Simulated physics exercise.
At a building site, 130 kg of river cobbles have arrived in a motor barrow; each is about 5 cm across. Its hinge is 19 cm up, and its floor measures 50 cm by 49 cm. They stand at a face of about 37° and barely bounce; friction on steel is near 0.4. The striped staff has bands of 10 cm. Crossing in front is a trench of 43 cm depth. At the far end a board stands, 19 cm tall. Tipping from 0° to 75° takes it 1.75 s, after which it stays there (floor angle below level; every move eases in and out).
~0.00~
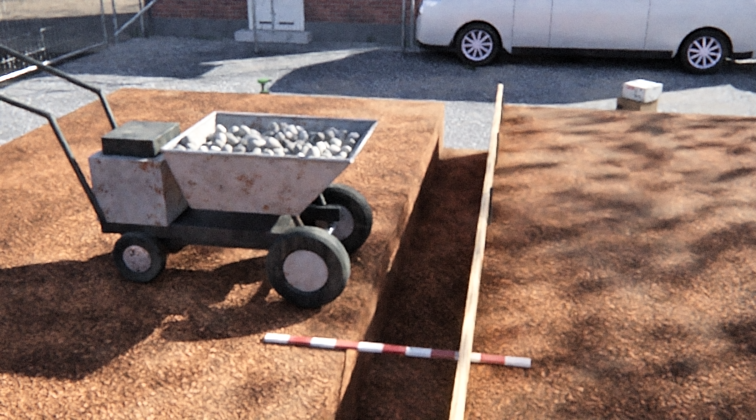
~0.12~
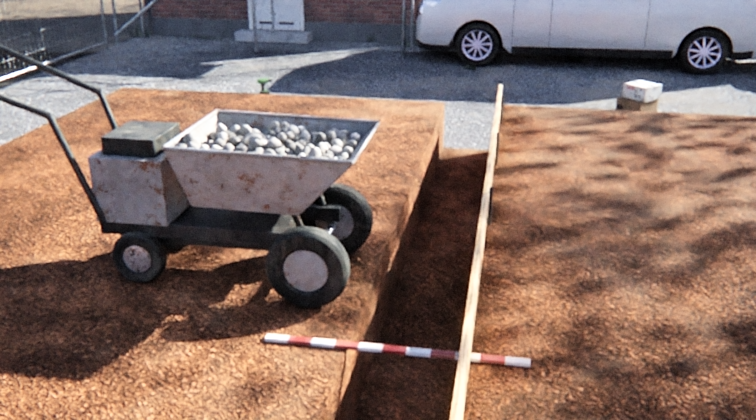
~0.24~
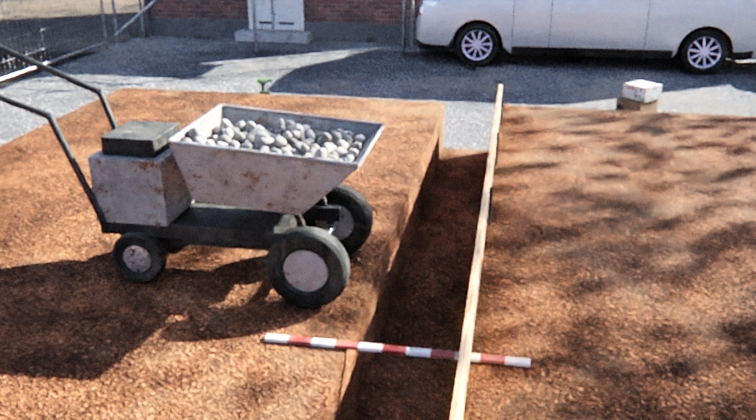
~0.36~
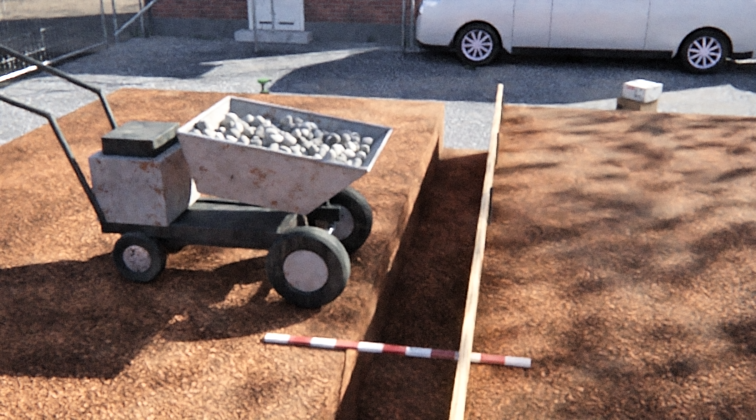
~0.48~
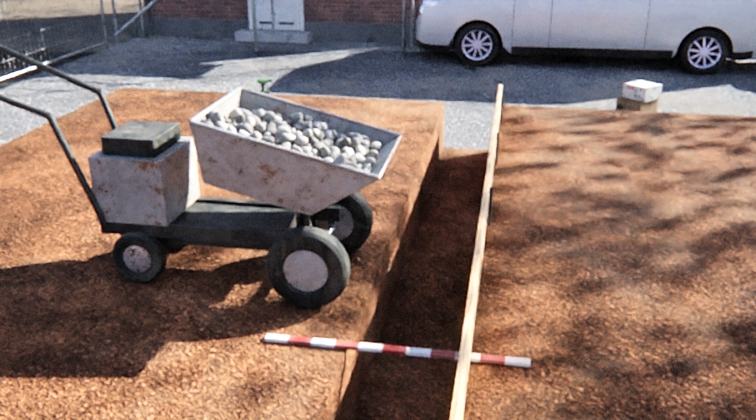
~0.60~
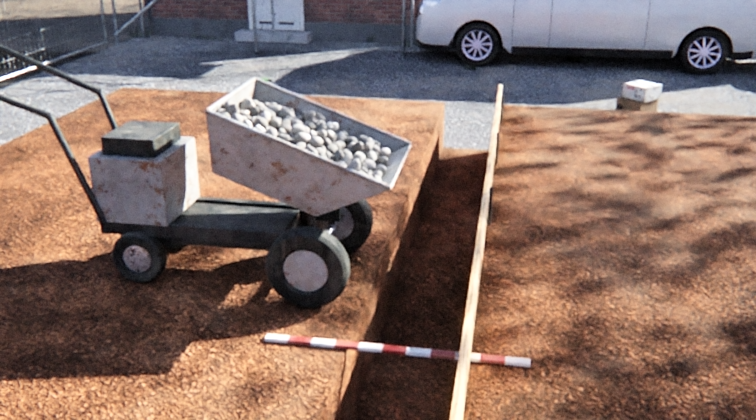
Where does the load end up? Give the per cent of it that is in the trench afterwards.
Some 86 per cent of it.
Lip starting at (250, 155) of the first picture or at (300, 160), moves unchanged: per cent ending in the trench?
90 and 100 %.
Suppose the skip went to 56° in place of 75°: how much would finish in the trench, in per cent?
Expect roughly 65 per cent.
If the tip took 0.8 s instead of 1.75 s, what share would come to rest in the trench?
I'd put it at roughly 75 per cent.
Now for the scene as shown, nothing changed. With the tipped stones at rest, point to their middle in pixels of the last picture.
Their middle lands near (441, 352).
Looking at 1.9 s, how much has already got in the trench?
Around 50 per cent of it.
After 1.3 s the floor is at 63°; 95 % in the skip, 5 % in the trench; the foremost stones are at (468, 272).
After 1.9 s the floor is at 75°; 40 % in the skip, 49 % in the trench, 12 % past the trench; the foremost stones are at (577, 286).
After 2.2 s the floor is at 75°; 18 % in the skip, 68 % in the trench, 14 % past the trench; the foremost stones are at (615, 290).
After 4.2 s the floor is at 75°; 0 % in the skip, 86 % in the trench, 14 % past the trench; the foremost stones are at (623, 293).
